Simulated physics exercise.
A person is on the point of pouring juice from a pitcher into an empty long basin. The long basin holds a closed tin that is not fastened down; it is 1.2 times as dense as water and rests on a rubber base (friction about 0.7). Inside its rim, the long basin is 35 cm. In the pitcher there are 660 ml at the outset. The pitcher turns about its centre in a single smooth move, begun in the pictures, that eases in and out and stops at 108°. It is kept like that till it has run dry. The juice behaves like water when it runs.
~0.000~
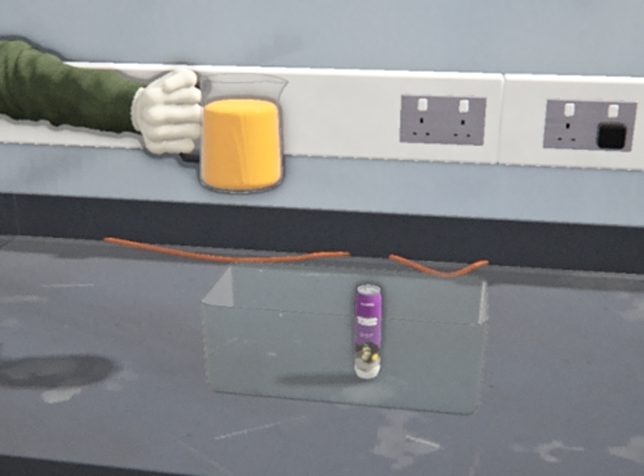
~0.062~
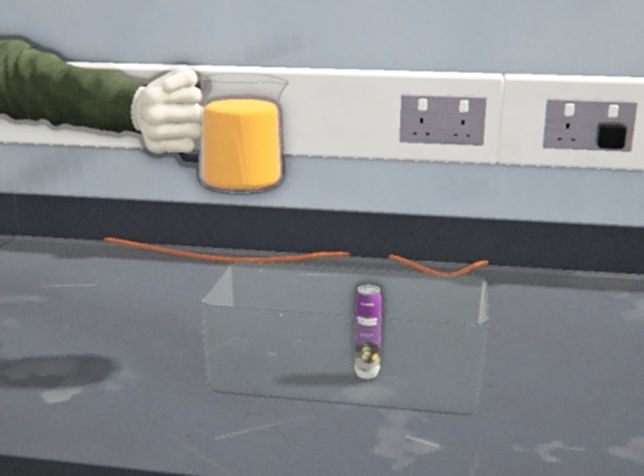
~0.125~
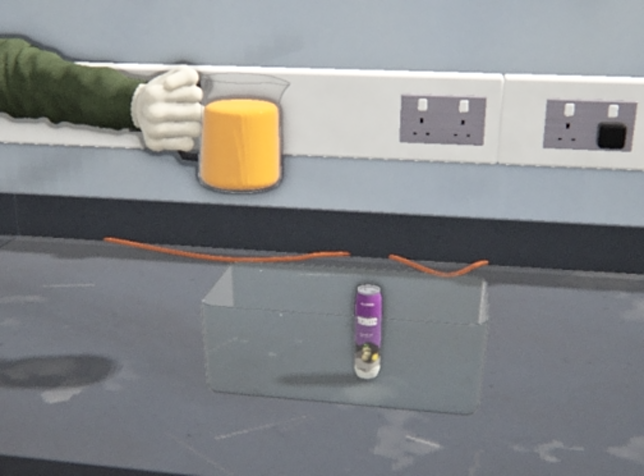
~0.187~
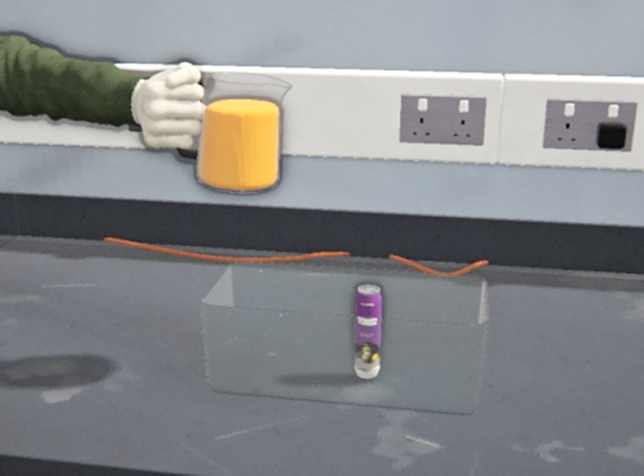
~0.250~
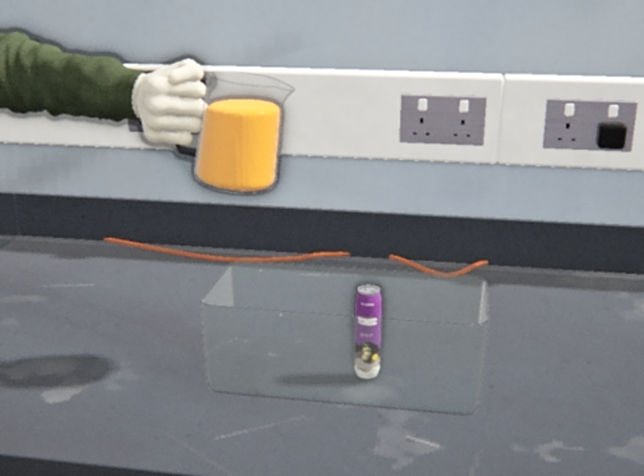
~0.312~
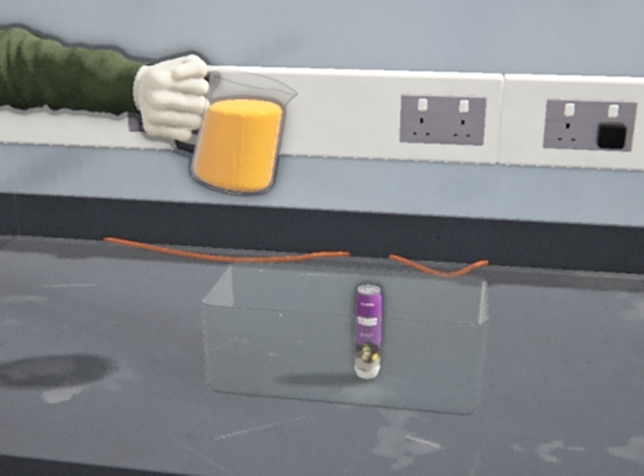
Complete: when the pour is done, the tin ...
... has tipped over.
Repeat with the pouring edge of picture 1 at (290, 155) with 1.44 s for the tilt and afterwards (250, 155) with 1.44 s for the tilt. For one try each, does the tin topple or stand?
The tin stays vertical the first time and stays vertical the second time.
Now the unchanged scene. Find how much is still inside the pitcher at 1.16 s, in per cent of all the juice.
I reckon near 42 per cent still sits there.
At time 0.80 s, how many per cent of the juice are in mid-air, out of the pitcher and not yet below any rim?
Near 7 per cent at that moment.
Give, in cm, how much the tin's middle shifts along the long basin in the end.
Around 8.0 cm.
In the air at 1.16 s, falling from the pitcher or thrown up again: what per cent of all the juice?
Something like 30 per cent is in the air then.
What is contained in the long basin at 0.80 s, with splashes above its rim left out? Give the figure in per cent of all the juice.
About 0 per cent.
After 0.80 s the tilt is 63° and 93 per cent is still to pour; the tin stands where it began.
After 1.16 s the tilt is 98° and 41 per cent is still to pour; the tin stands where it began.
After 1.53 s the tilt is 108° and 5 per cent is still to pour; the tin leans 22°.
After 1.94 s the tilt is 108° and 0 per cent is still to pour; the tin lies on its side.
In the end the tin lies on its side.
